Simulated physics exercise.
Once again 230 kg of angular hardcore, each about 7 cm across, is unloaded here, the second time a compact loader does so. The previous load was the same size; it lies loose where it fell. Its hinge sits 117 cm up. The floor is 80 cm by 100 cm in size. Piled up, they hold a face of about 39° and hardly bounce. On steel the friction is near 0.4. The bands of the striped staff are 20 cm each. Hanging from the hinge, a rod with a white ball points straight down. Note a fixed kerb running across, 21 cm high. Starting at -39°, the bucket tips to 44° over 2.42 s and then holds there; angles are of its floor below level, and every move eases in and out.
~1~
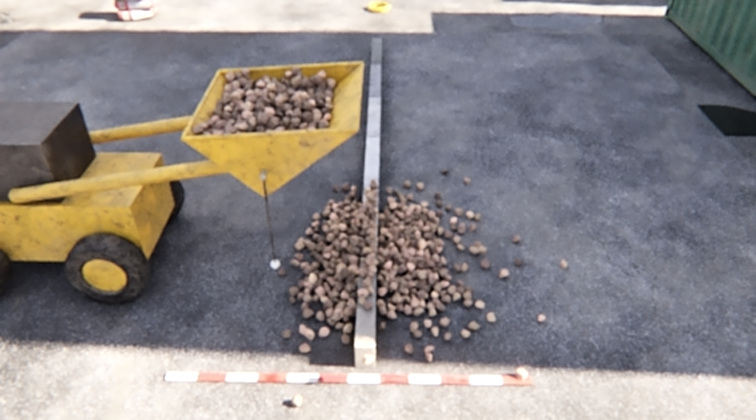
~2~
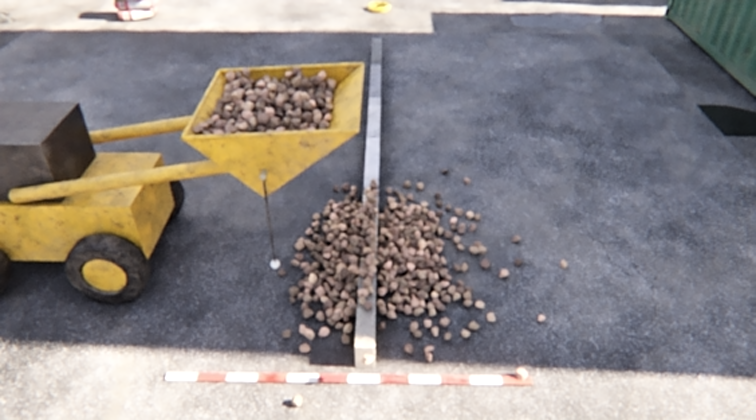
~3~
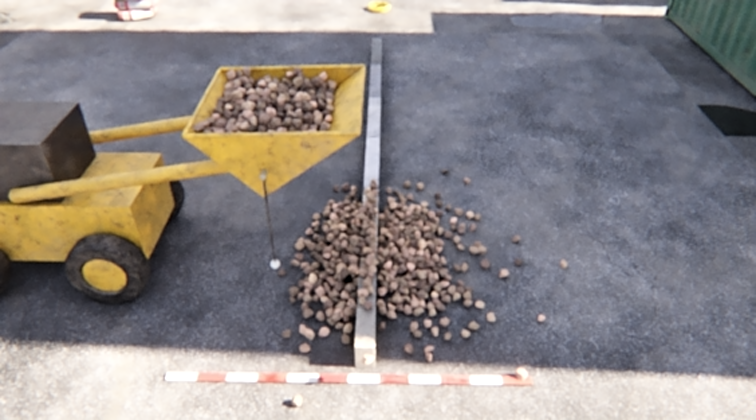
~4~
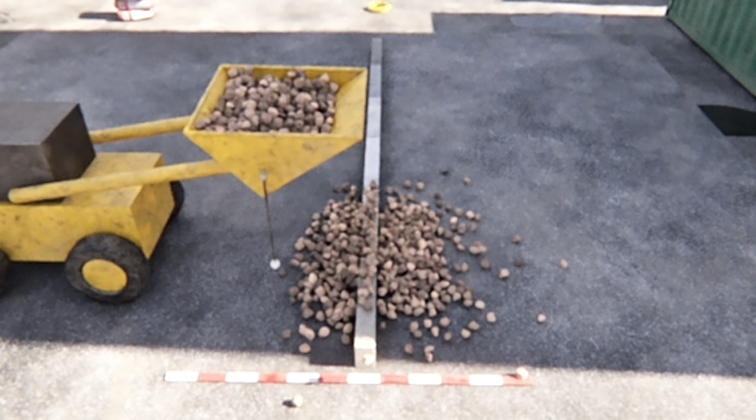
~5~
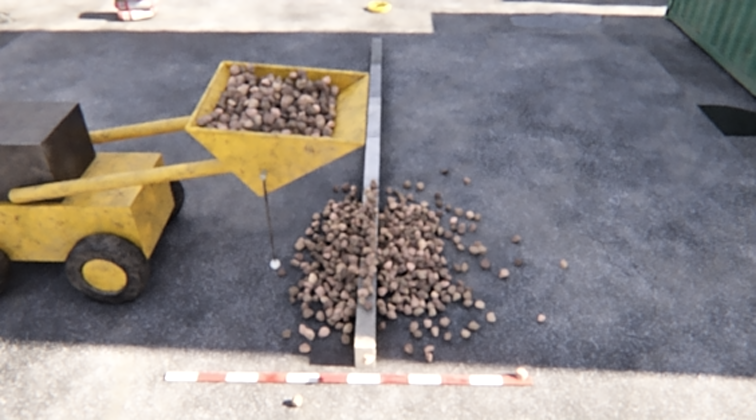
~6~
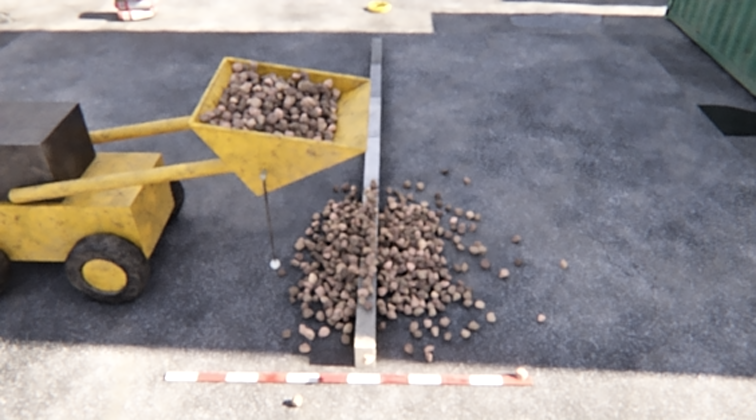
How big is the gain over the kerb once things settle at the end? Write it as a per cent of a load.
The gain is about 68 per cent of a load.
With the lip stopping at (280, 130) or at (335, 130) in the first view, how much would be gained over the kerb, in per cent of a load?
0 % and 30 %.
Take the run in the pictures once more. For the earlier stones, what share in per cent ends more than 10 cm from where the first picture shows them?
Close to 5 in a hundred of them.
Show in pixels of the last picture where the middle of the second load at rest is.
Near (392, 245).
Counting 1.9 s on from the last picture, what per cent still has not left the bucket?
Some 5 percent, roughly.
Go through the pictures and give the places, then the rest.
In the first frame, lip at (358, 130), floor tilted -39°, highest stones at (275, 86). The earlier load is highest near (369, 229), 30 cm above ground level, 53 % on this side of the kerb, 47 % over the kerb.
In the second frame, the bucket is at -38°, its lip at (358, 131); the top of the load is at (269, 85).
In the third frame, lip at (360, 133), floor tilted -37°, highest stones at (263, 83).
In the fourth frame, the bucket is at -34°, its lip at (362, 138); the top of the load is at (252, 83).
In the fifth frame, lip at (364, 143), floor tilted -30°, highest stones at (246, 81).
In the sixth frame, lip at (366, 150), floor tilted -26°, highest stones at (244, 77).
Then, 1.2 s after the last picture the floor is at 31°; in per cent of one load, 95 in the bucket, 58 on this side of the kerb, 48 over the kerb; the foremost stones are at (514, 271).
Then, 1.9 s after the last picture the floor is at 44°; in per cent of one load, 7 in the bucket, 95 on this side of the kerb, 98 over the kerb; the foremost stones are at (515, 271).
Then, 2.3 s after the last picture the floor is at 44°; in per cent of one load, 0 in the bucket, 87 on this side of the kerb, 113 over the kerb; the foremost stones are at (520, 280).
Then, 4.7 s after the last picture the floor is at 44°; in per cent of one load, 0 in the bucket, 84 on this side of the kerb, 116 over the kerb; the foremost stones are at (524, 294). Net gain over the kerb, 68.
